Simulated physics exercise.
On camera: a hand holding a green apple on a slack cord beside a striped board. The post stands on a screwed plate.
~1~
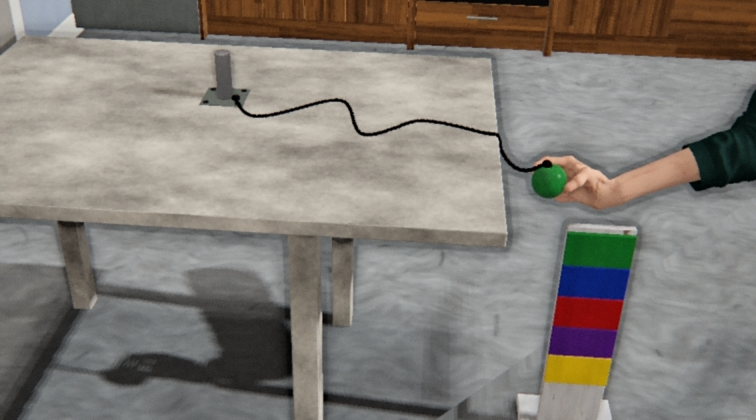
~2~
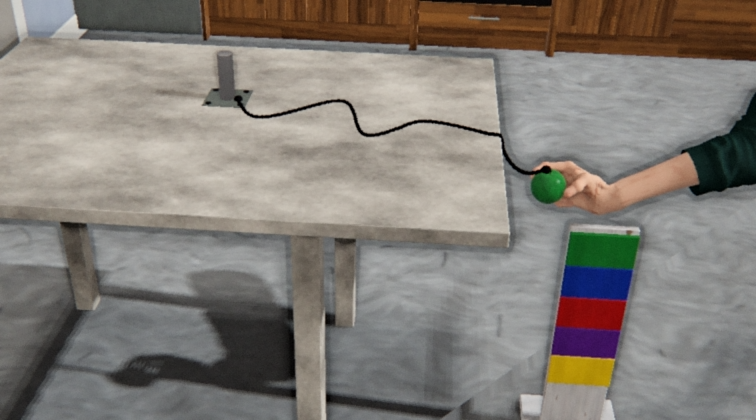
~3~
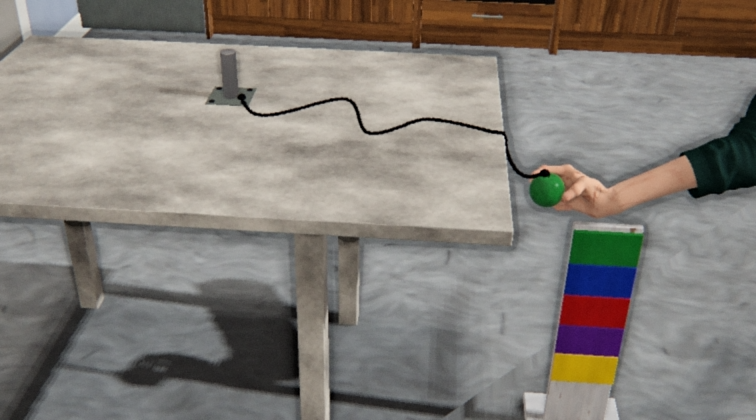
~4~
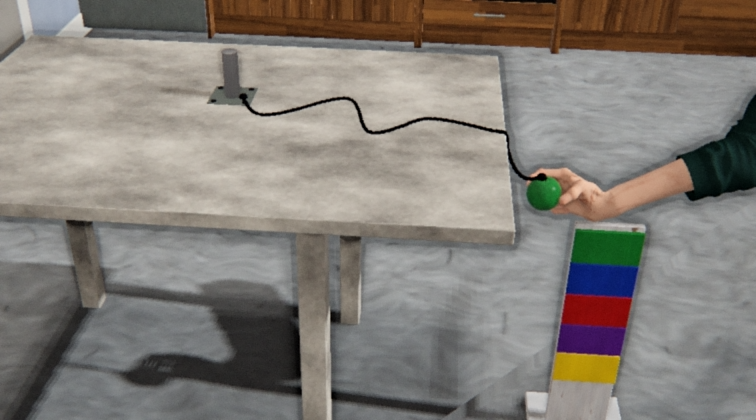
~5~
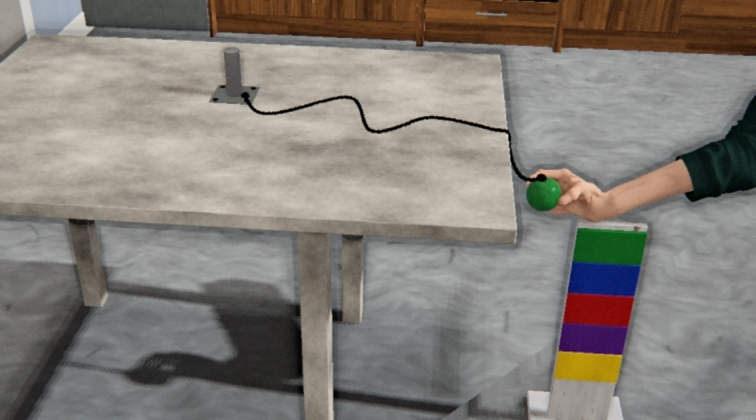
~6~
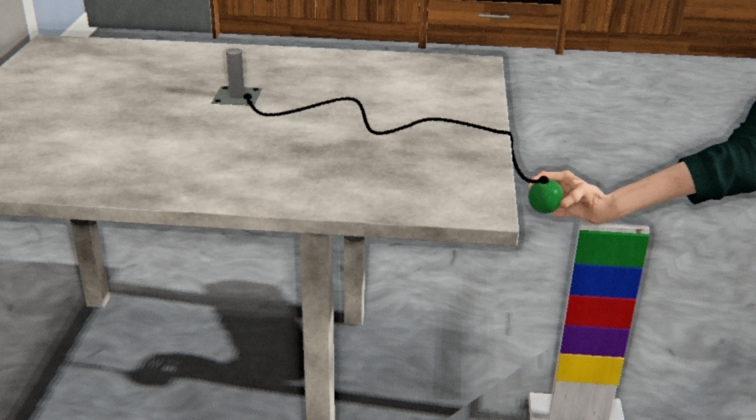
A hand held a green ball on a slack black cord just off the table's edge, beside a board with coloured stripes, and lowered it very slightly before keeping it almost still.
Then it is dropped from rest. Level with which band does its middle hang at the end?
Its centre hangs level with the red band.
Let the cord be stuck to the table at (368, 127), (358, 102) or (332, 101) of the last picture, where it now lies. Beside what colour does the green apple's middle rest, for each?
In that order: Green; blue; blue.
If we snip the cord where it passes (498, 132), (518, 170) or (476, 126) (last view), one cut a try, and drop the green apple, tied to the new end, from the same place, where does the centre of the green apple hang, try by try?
Near (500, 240), (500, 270) and (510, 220).
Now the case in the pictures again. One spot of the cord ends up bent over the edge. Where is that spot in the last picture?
It lies at about (410, 126).
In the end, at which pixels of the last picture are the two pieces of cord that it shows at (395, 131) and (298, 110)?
The first at (490, 127), the second at (327, 106).
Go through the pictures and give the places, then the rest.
Green apple (549, 181); green (600, 252); blue (594, 284); red (588, 315); purple (583, 344); yellow (577, 372), in the first frame.
Green apple (548, 186); cord through (249, 114) (320, 104) (356, 123) (410, 124) (486, 133), in the second frame.
Green apple (547, 190), in the third frame.
Green apple (544, 193); cord through (254, 112) (325, 102) (361, 121) (415, 121) (491, 131), in the fourth frame.
Green apple (544, 194), in the fifth frame.
Green apple (546, 196); cord through (259, 112) (329, 102) (366, 121) (419, 122) (495, 131), in the sixth frame.
A little later, apple near (527, 295); level with red.
Next, apple near (470, 285); level with red.
Later still, apple near (504, 299); level with red.
When it is over, apple near (495, 296); level with red. Its middle rests at the red band.
